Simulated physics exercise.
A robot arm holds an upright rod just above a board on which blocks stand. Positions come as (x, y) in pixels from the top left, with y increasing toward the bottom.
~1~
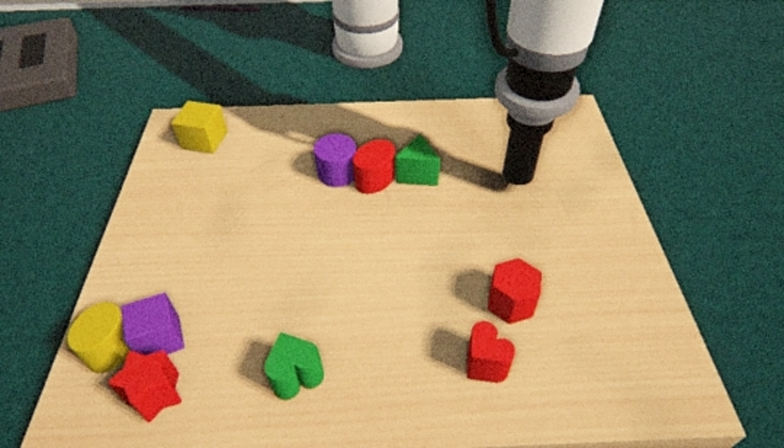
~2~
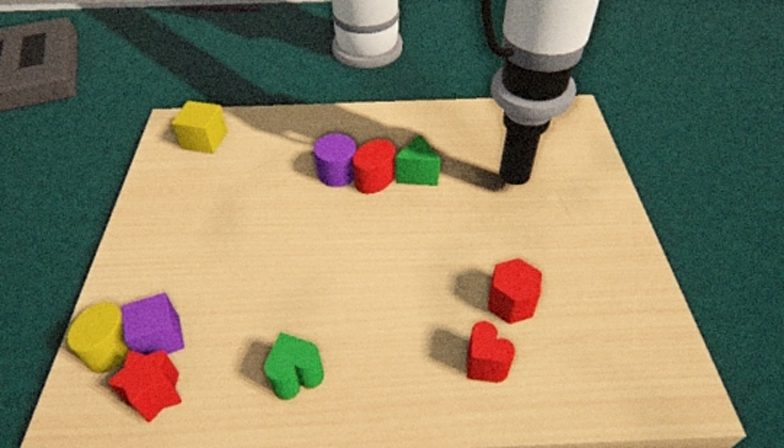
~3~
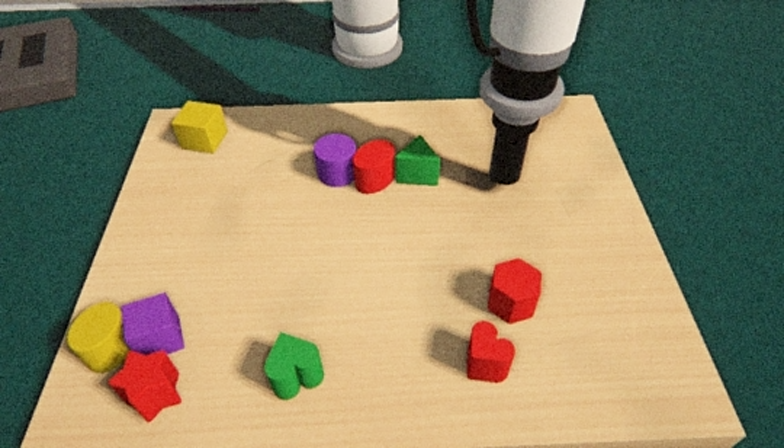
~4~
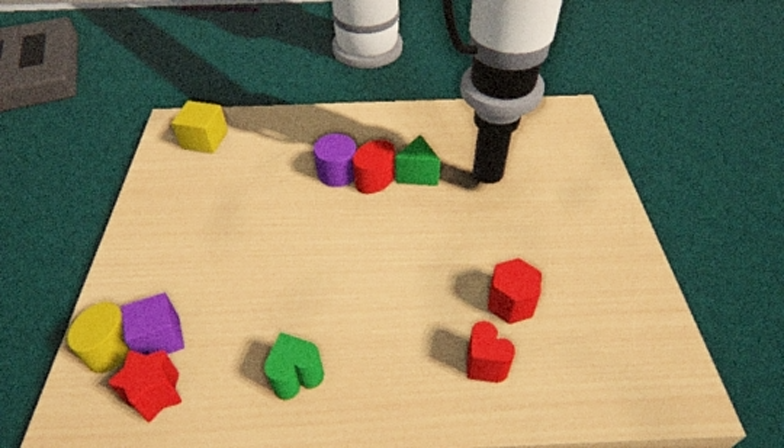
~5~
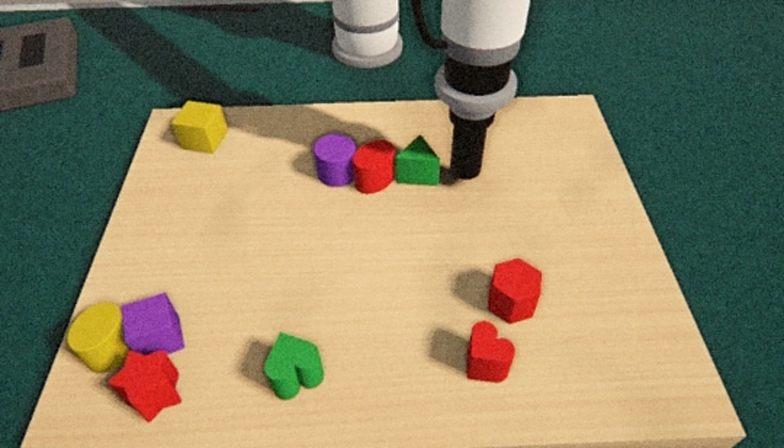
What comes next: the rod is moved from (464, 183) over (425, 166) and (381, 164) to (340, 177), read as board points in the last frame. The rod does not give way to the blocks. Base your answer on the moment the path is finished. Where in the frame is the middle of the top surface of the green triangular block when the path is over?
The middle of its upper face should be somewhere near (403, 161).
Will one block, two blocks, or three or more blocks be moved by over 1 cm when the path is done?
Answer: Three or more.
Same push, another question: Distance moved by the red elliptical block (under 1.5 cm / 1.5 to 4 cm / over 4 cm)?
That block covers upwards of 4 cm.
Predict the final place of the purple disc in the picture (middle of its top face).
It is at (300, 152).
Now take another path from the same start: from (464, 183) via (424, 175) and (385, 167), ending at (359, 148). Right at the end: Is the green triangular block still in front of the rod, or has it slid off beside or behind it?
It is driven along in front.
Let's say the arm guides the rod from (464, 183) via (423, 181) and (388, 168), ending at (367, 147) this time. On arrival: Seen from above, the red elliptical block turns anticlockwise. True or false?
This is true.
What follows on the original path. One third of the way, rod (425, 153); red elliptical block (371, 154); green triangular block (405, 154), turned 20° anticlockwise.
Two thirds of the way, rod (380, 151); purple disc (330, 147); red elliptical block (360, 162); green triangular block (403, 161), turned 45° anticlockwise.
At the end, rod (338, 164); purple disc (300, 152); red elliptical block (345, 178), turned 45° anticlockwise; green triangular block (403, 161), turned 45° anticlockwise.
